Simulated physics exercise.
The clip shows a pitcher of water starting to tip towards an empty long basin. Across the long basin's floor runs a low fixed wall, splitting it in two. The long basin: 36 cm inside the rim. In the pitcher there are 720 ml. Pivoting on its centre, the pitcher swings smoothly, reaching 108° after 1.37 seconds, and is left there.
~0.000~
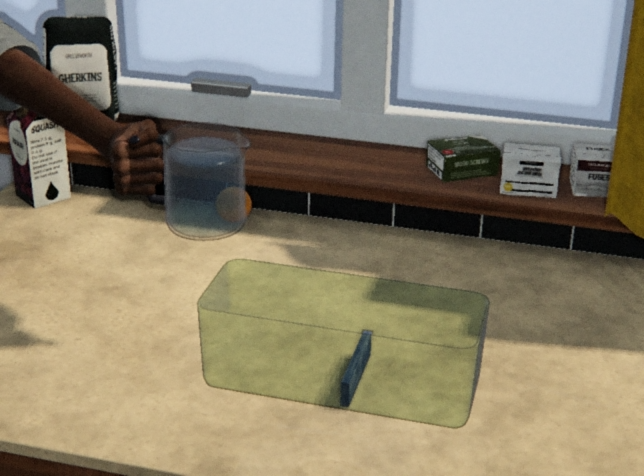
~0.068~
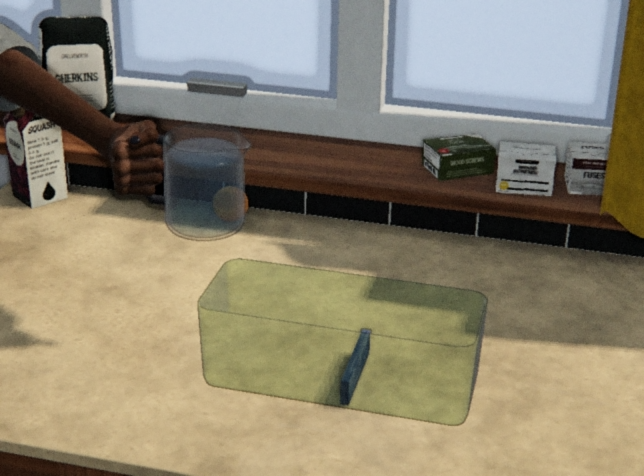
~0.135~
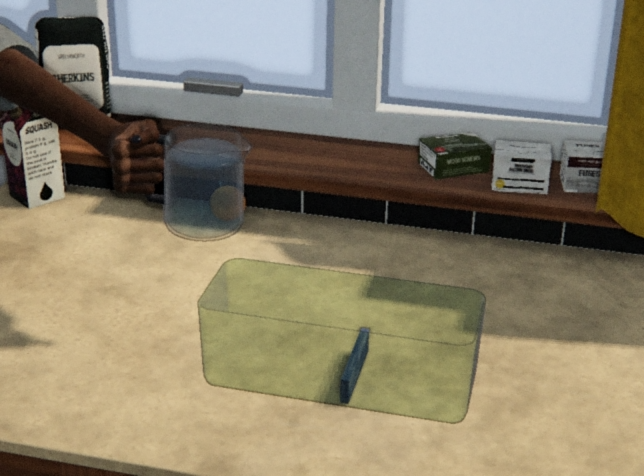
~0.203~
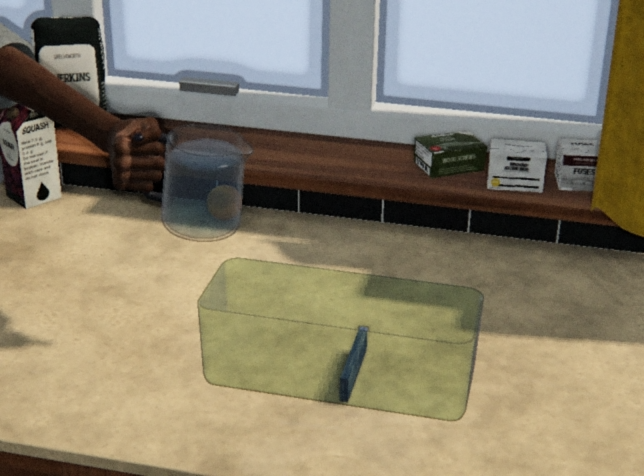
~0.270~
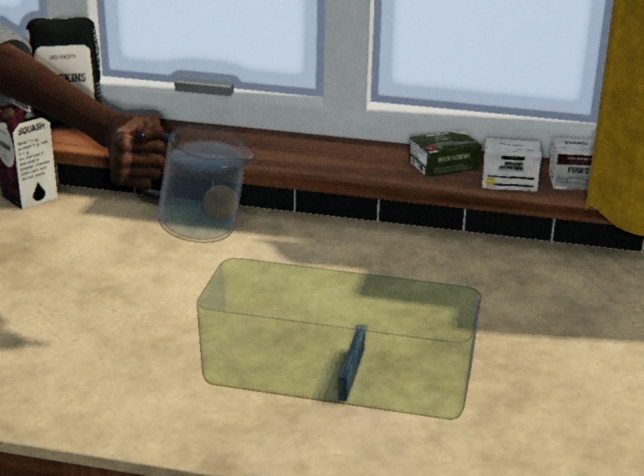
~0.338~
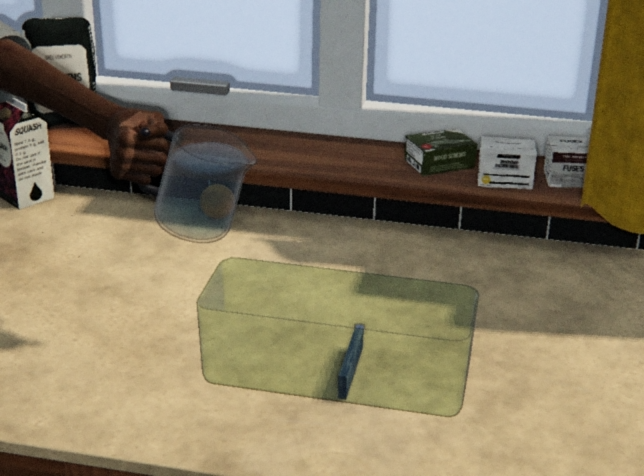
At first, a hand at the left holds a clear pitcher of water upright behind an empty, see-through yellow-green basin with a low blue wall across it. The pitcher then leans slightly to the right, tilting gradually further while the water stays inside and the basin remains still.
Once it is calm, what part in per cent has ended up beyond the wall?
About 8 per cent ends up there.
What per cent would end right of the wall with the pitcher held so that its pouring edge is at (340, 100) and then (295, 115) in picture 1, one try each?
I'd expect close to 90 per cent and then close to 65 per cent.
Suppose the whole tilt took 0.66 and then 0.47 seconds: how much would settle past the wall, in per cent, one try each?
First 10, then 10 per cent.
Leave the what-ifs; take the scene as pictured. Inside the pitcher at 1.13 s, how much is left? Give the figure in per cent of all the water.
28 %.
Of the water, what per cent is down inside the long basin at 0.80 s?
About 6 per cent.
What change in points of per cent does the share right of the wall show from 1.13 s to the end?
It goes up by about 6.
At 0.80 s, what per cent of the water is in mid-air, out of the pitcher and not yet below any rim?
Some 14 per cent, I reckon.
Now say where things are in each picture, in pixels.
It leans 0°; its right rim is at (250, 144); the water meets the walls at (171, 145) and (242, 153); the long basin's rim runs from (212, 283) to (483, 323); the wall's top is at (357, 357), in the first picture.
It leans 1°; its right rim is at (250, 145); the water meets the walls at (171, 146) and (242, 154), in the second picture.
It leans 3°; its right rim is at (251, 148); the water meets the walls at (171, 147) and (243, 156), in the third picture.
It leans 6°; its right rim is at (253, 151); the water meets the walls at (173, 148) and (243, 156), in the fourth picture.
It leans 10°; its right rim is at (254, 156); the water meets the walls at (172, 150) and (245, 159), in the fifth picture.
It leans 15°; its right rim is at (257, 162); the water meets the walls at (173, 155) and (250, 159), in the sixth picture.
Then, 0.80 s in, the tilt is 68° and 80 per cent is still to pour, 6 is left of the wall and 0 right of it.
Then, 1.13 s in, the tilt is 100° and 27 per cent is still to pour, 51 is left of the wall and 2 right of it.
Then, 1.49 s in, the tilt is 108° and 2 per cent is still to pour, 85 is left of the wall and 7 right of it.
Then, 1.87 s in, the tilt is 108° and 0 per cent is still to pour, 89 is left of the wall and 8 right of it.
Finally, 89 per cent lies left of the wall, 8 right of it and 3 outside.
